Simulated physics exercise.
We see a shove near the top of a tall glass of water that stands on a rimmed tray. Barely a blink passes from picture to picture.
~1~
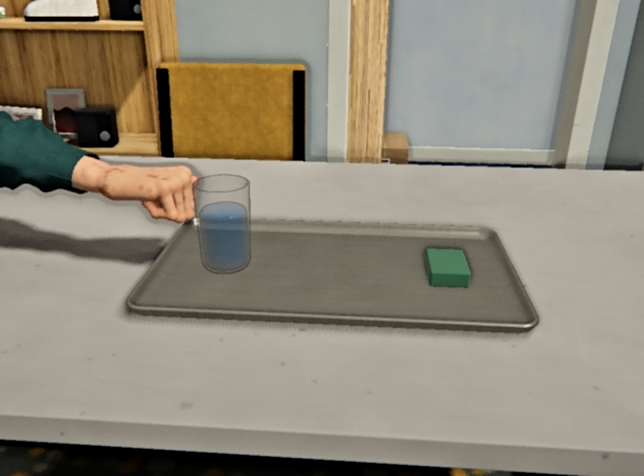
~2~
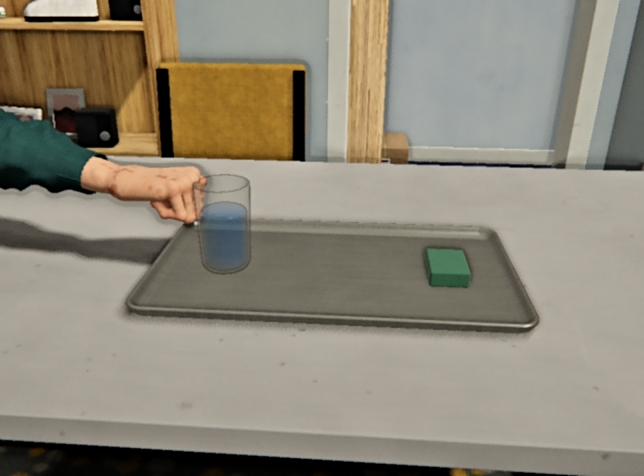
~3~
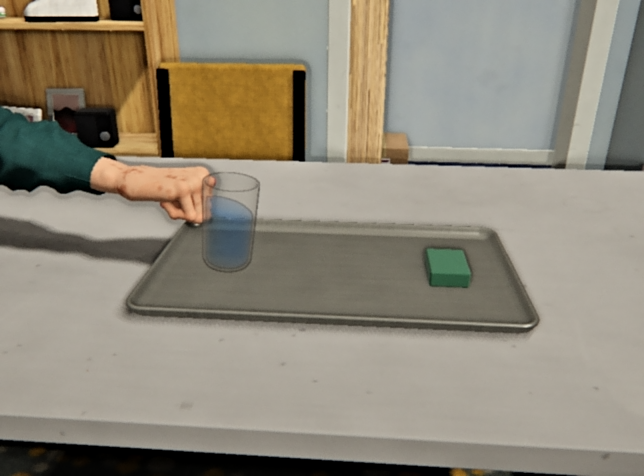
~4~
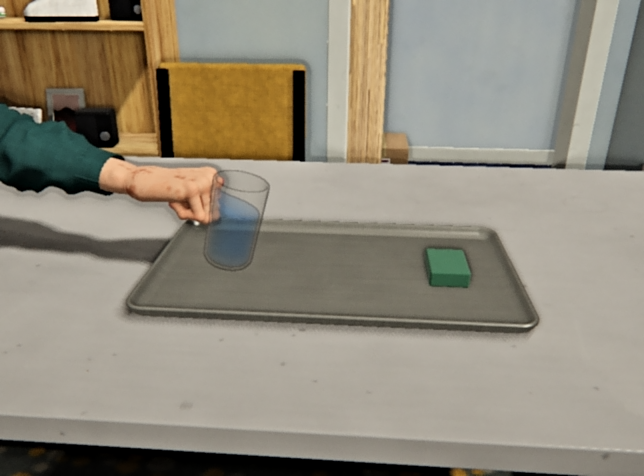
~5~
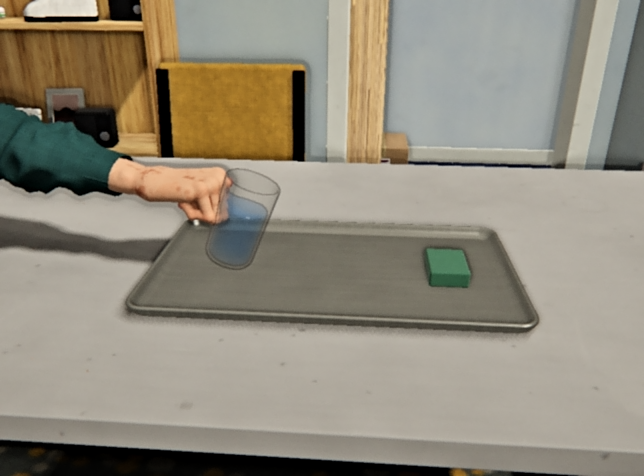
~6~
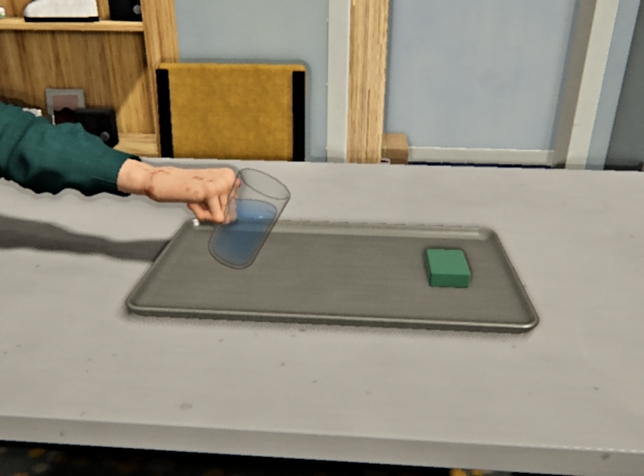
On a rimmed tray, a hand pushes a tall glass of water, tilting it right.
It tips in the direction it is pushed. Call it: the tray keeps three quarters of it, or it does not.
The tray keeps three quarters.
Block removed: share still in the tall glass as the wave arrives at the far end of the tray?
40 in a hundred, roughly.
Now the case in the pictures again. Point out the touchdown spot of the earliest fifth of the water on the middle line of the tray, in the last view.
Landing point: About (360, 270).
A moment on, the tall glass is falling and 100 per cent is in the glass, 0 on the tray and 0 above or beyond its rim.
Next, the tall glass lies on its side and 75 per cent is in the glass, 9 on the tray and 16 above or beyond its rim.
Then the tall glass lies on its side and 38 per cent is in the glass, 48 on the tray and 14 above or beyond its rim.
Later the tall glass lies on its side and 19 per cent is in the glass, 68 on the tray and 13 above or beyond its rim.
At rest 86 per cent is held by tray and glass, 14 is off the tray.
